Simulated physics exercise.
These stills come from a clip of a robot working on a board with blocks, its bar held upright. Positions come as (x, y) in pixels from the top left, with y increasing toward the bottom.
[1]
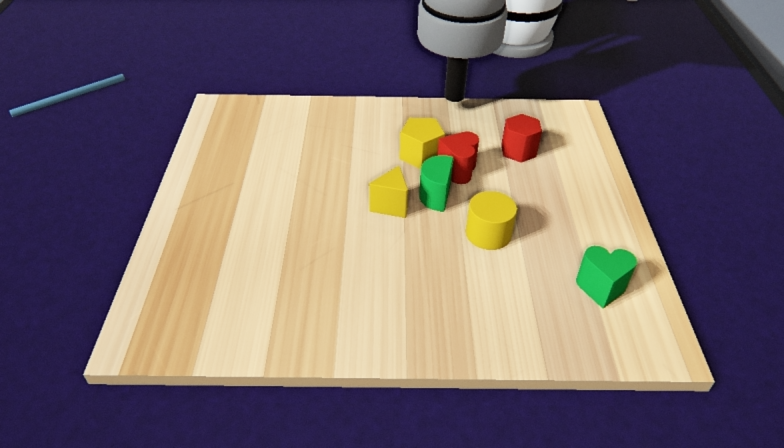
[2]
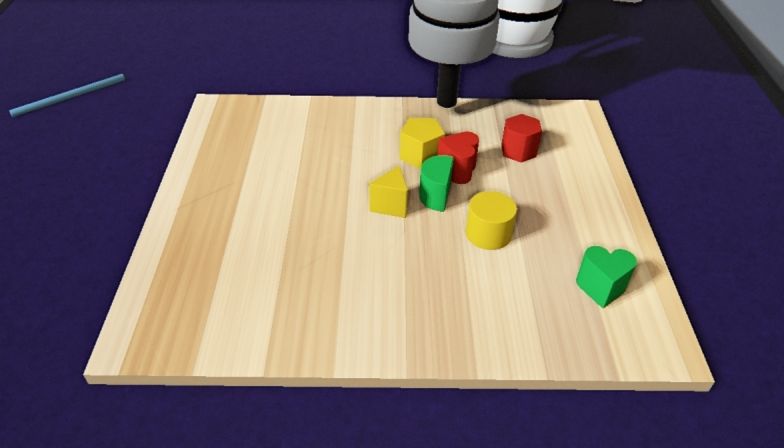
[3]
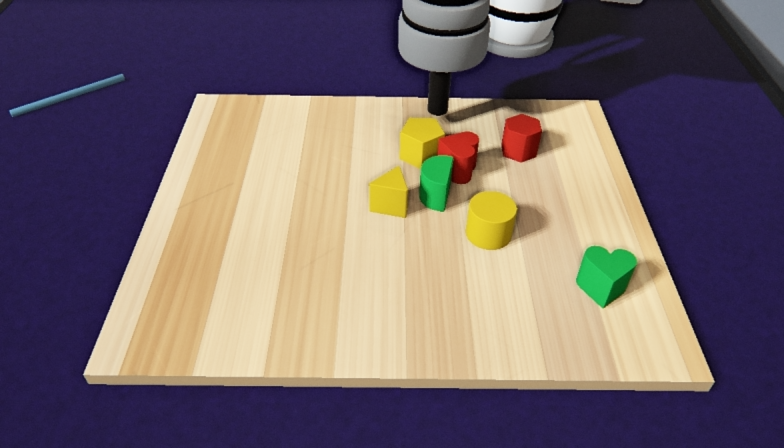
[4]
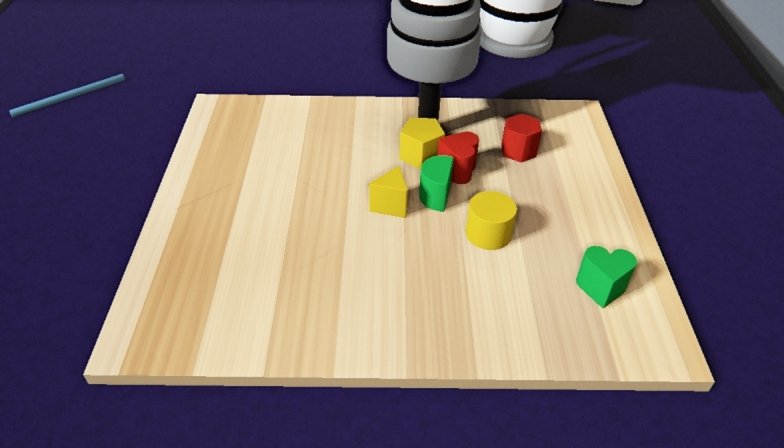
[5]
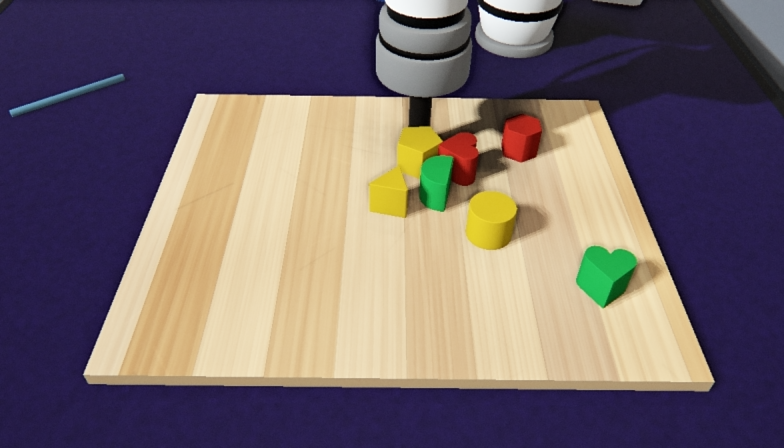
A robot arm moves down and left, nudging the yellow pentagonal block toward the viewer.
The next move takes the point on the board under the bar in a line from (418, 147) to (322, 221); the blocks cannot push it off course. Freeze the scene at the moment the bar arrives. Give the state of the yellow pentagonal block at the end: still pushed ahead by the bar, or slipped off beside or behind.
My guess is it ends up beside or behind the bar.
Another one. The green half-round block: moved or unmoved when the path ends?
The push reaches it.
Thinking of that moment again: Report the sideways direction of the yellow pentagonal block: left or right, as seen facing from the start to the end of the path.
The shift is leftward.
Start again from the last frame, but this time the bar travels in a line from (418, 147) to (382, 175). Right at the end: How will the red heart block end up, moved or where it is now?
It ends up on the same spot.
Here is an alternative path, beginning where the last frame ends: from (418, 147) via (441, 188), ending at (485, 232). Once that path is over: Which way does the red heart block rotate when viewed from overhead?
From overhead, the rotation is counterclockwise.
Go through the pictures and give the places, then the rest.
The first frame shows lower end of the bar at (454, 97), tops of blocks, yellow triangular block at (392, 179), yellow pentagonal block at (423, 128), green half-round block at (438, 168), red heart block at (461, 143).
The second frame shows bar at (447, 103), blocks as before.
The third frame shows bar at (438, 110), blocks as before.
The fourth frame shows bar at (428, 121), blocks as before.
The fifth frame shows bar at (420, 138), yellow triangular block at (392, 179), yellow pentagonal block at (420, 138), green half-round block at (438, 168), red heart block at (462, 145).
The first path, step by step. One third of the way, bar at (389, 157); yellow triangular block at (391, 183); yellow pentagonal block at (413, 156), turned 40° anticlockwise; green half-round block at (445, 176), turned 15° anticlockwise.
Two thirds of the way, bar at (357, 181); yellow triangular block at (391, 184), turned 15° clockwise; yellow pentagonal block at (412, 157), turned 45° anticlockwise; green half-round block at (446, 176).
At the end, bar at (321, 208); yellow triangular block at (391, 184), turned 15° clockwise; yellow pentagonal block at (412, 157), turned 45° anticlockwise; green half-round block at (446, 176); red heart block not moved.
